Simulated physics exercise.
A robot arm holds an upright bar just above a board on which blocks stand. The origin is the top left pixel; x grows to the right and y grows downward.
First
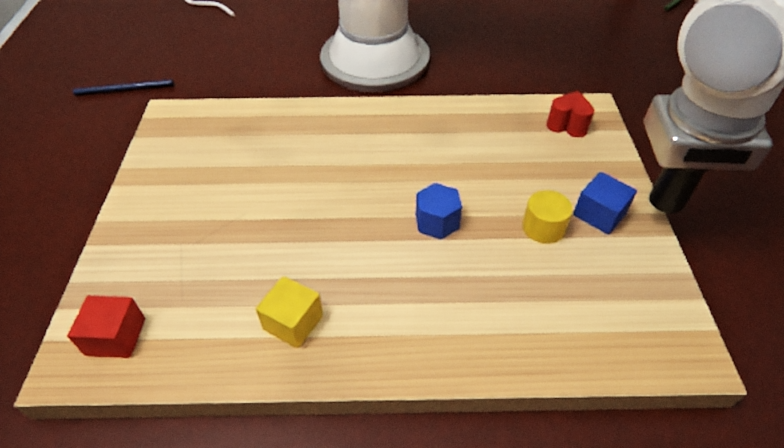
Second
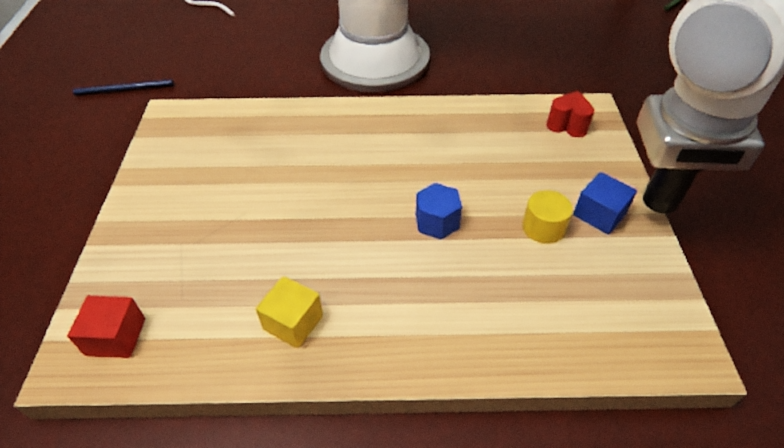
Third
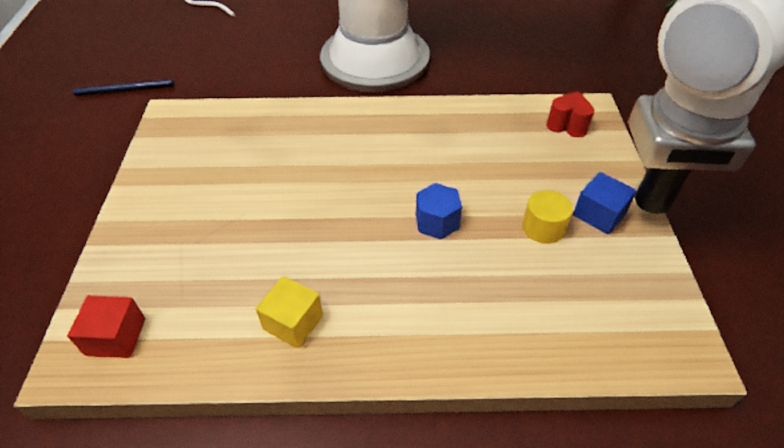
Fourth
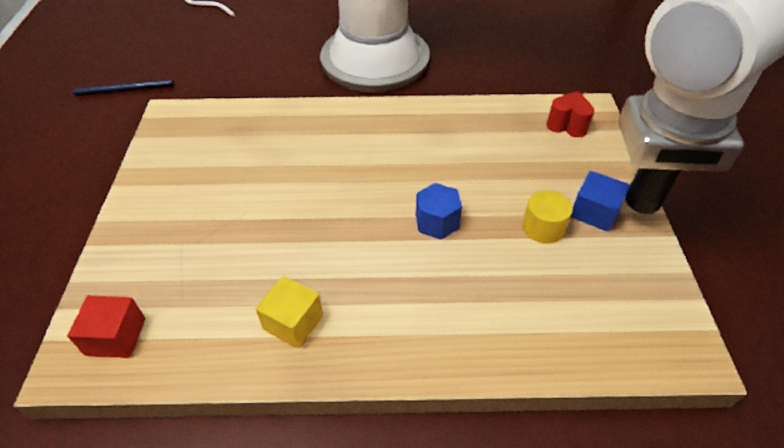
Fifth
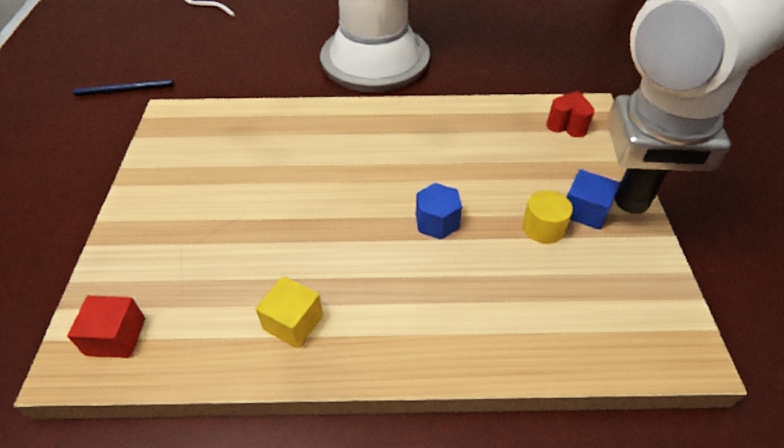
Robot arm moving slowly left at the board's right side, its dark bar nudging a blue cube toward a yellow cylinder.
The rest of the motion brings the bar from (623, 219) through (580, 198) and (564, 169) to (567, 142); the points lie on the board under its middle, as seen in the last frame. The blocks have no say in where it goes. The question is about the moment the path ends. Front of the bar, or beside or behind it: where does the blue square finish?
I believe the blue square loses its place ahead of the bar and slips off.
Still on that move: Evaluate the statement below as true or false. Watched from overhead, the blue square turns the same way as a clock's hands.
Verdict: False.
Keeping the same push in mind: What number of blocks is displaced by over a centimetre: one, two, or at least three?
I expect just one block to be moved by more than 1 cm.
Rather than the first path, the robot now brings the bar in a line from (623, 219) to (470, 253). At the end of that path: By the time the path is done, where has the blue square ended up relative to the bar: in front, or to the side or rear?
Slipped off.
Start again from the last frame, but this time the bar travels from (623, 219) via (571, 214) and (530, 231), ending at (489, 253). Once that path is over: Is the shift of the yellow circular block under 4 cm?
No - that is not the case.
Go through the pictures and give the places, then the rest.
The first frame shows lower end of the bar at (666, 202), tops of blocks, yellow circular block at (550, 205), red heart-shaped block at (574, 103), blue square at (610, 191).
The second frame shows bar at (660, 202), blocks as before.
The third frame shows bar at (652, 203), blocks as before.
The fourth frame shows bar at (642, 203), blue square at (604, 189).
The fifth frame shows bar at (631, 202), yellow circular block at (550, 205), red heart-shaped block at (574, 103), blue square at (595, 187).
What follows on the original path. One third of the way, bar at (586, 181); blue square at (551, 174), turned 30° anticlockwise.
Two thirds of the way, bar at (569, 152); blue square at (542, 171), turned 40° anticlockwise.
At the end, bar at (572, 125); yellow circular block not moved; red heart-shaped block at (575, 101); blue square at (542, 171), turned 40° anticlockwise.
